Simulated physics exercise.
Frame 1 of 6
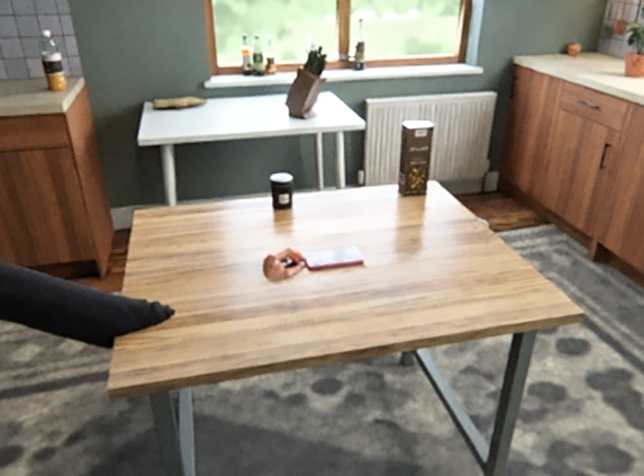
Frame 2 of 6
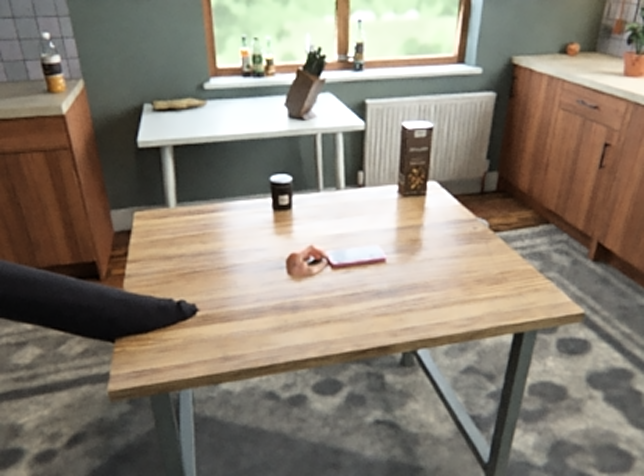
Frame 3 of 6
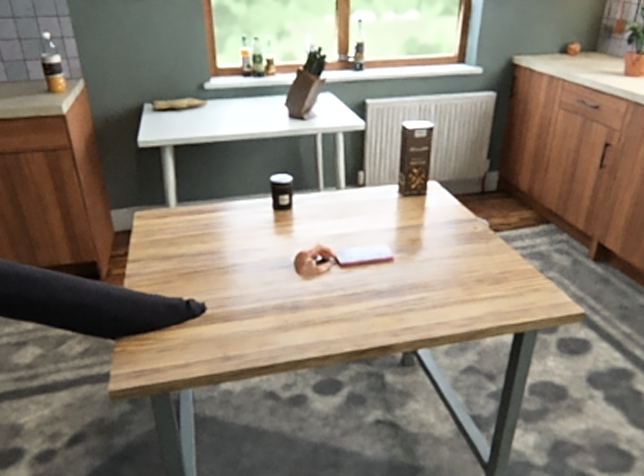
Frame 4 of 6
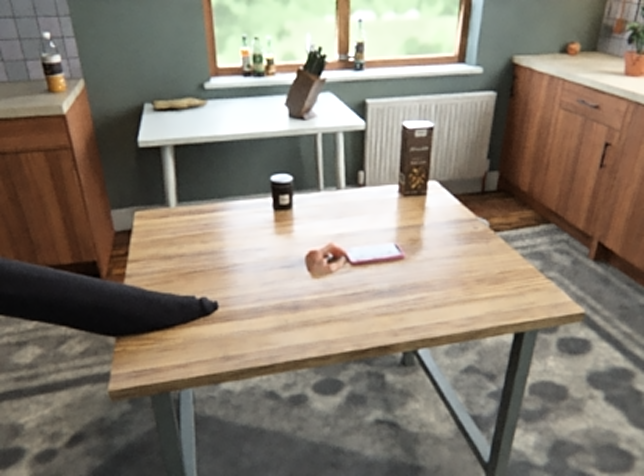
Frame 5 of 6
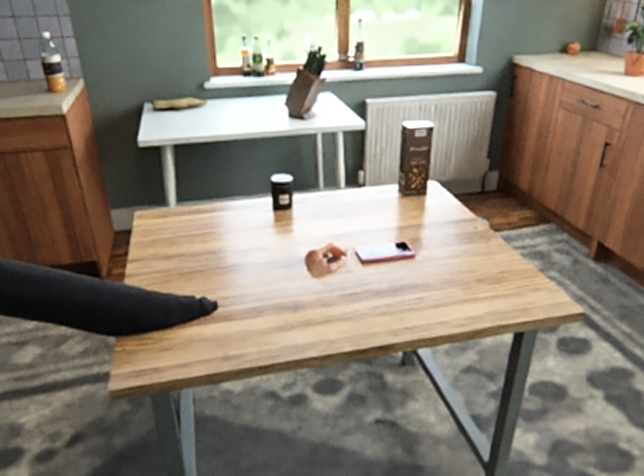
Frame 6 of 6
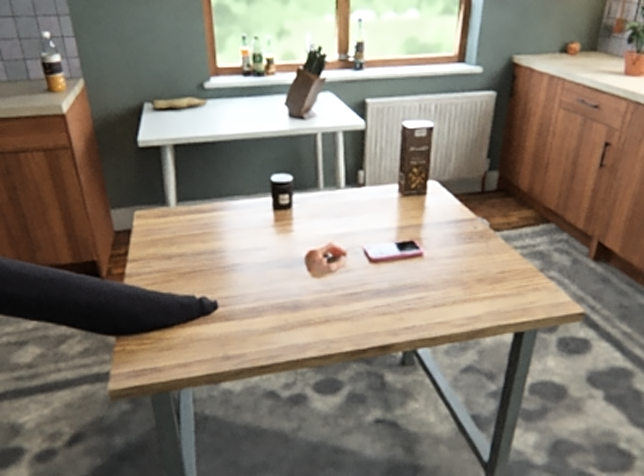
We see a dark-sleeved arm reaching in from the left as a hand pushes a pink phone rightward across a wooden kitchen table; the hand then stays behind while the phone slides slightly farther right, away from it.
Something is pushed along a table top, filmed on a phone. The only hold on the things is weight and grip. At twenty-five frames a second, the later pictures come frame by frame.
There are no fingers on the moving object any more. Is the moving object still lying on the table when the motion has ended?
Yes, it is still up there.
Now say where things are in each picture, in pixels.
The first picture shows under the hand; pink phone (334, 258).
The second picture shows under the hand; pink phone (356, 256).
The third picture shows under the hand; pink phone (364, 255).
The fourth picture shows pink phone (374, 253).
The fifth picture shows pink phone (385, 252) shifted a little.
The sixth picture shows pink phone (393, 250) shifted a little.
Then, 0.10 s on from there, pink phone shifted about its own width near (406, 249).
Then, 0.40 s on from there, pink phone shifted about its own width near (408, 249).
In the end, moved from the start, pink phone. At the end, from the last picture's camera, pink phone near (408, 249).
